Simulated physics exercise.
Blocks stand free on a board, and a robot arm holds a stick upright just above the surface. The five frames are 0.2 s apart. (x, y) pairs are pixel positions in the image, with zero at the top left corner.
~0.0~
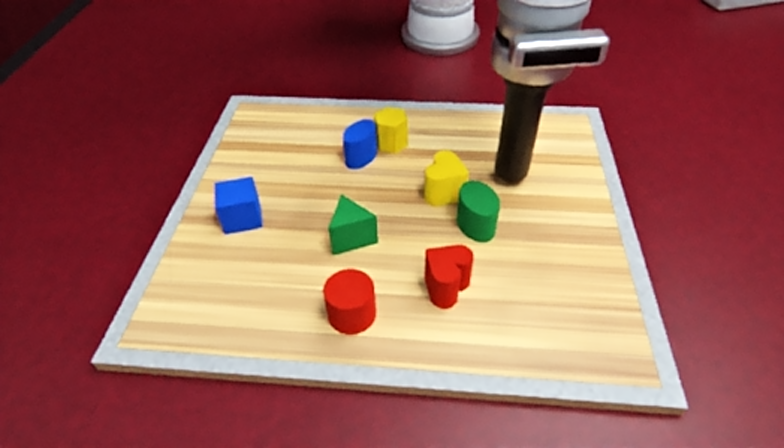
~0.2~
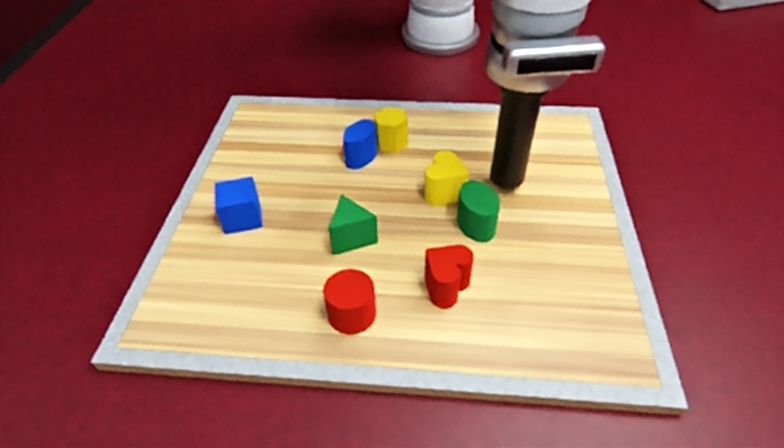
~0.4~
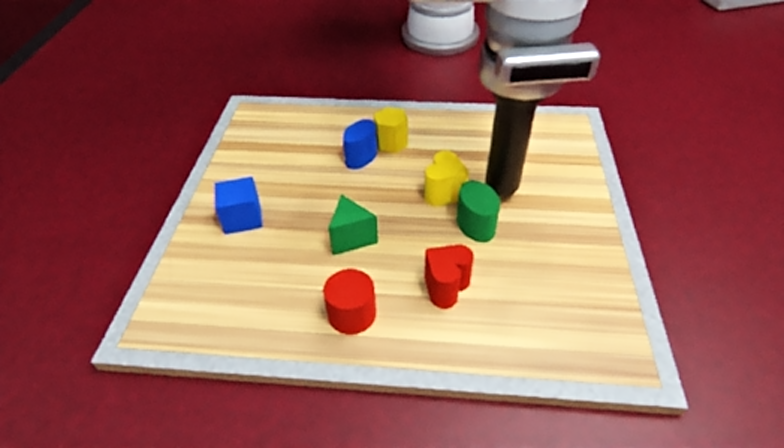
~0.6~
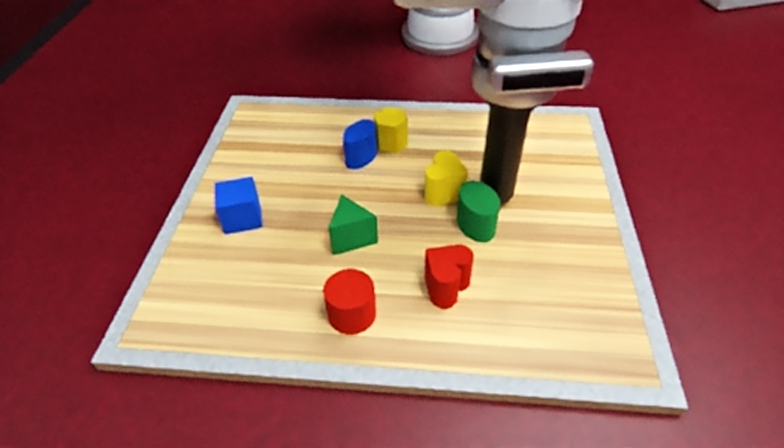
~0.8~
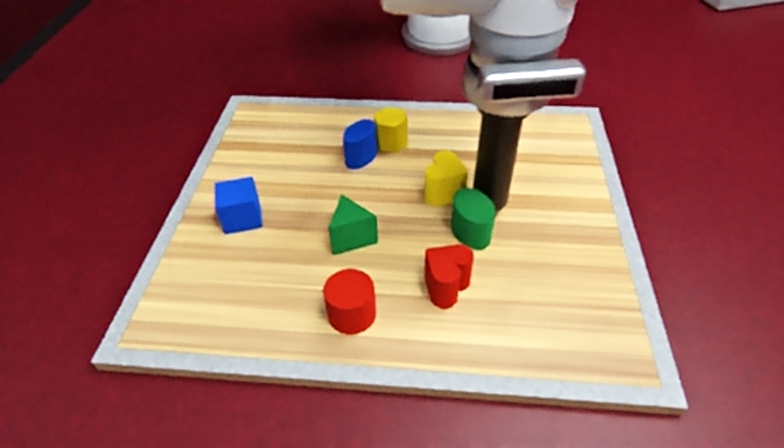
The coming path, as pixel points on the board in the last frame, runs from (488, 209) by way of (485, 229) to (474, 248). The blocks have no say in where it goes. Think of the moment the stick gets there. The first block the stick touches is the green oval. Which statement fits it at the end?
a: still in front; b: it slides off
Correct choice: A.
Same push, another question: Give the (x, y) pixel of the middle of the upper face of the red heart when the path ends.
In the picture, that point is around (443, 278).
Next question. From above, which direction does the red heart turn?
The sense of turning is clockwise.
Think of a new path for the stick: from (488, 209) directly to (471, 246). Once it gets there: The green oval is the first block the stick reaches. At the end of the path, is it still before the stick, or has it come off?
Expect to find it ahead of the stick.
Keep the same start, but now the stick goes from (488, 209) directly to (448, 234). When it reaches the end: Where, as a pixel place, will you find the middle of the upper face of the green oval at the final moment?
Close to (456, 235).
The first path, step by step. Halfway along, stick at (487, 220); green oval at (465, 224), turned 15° clockwise.
At the end, stick at (476, 239); yellow heart in place; red heart at (443, 278), turned 35° clockwise; green oval at (458, 247).
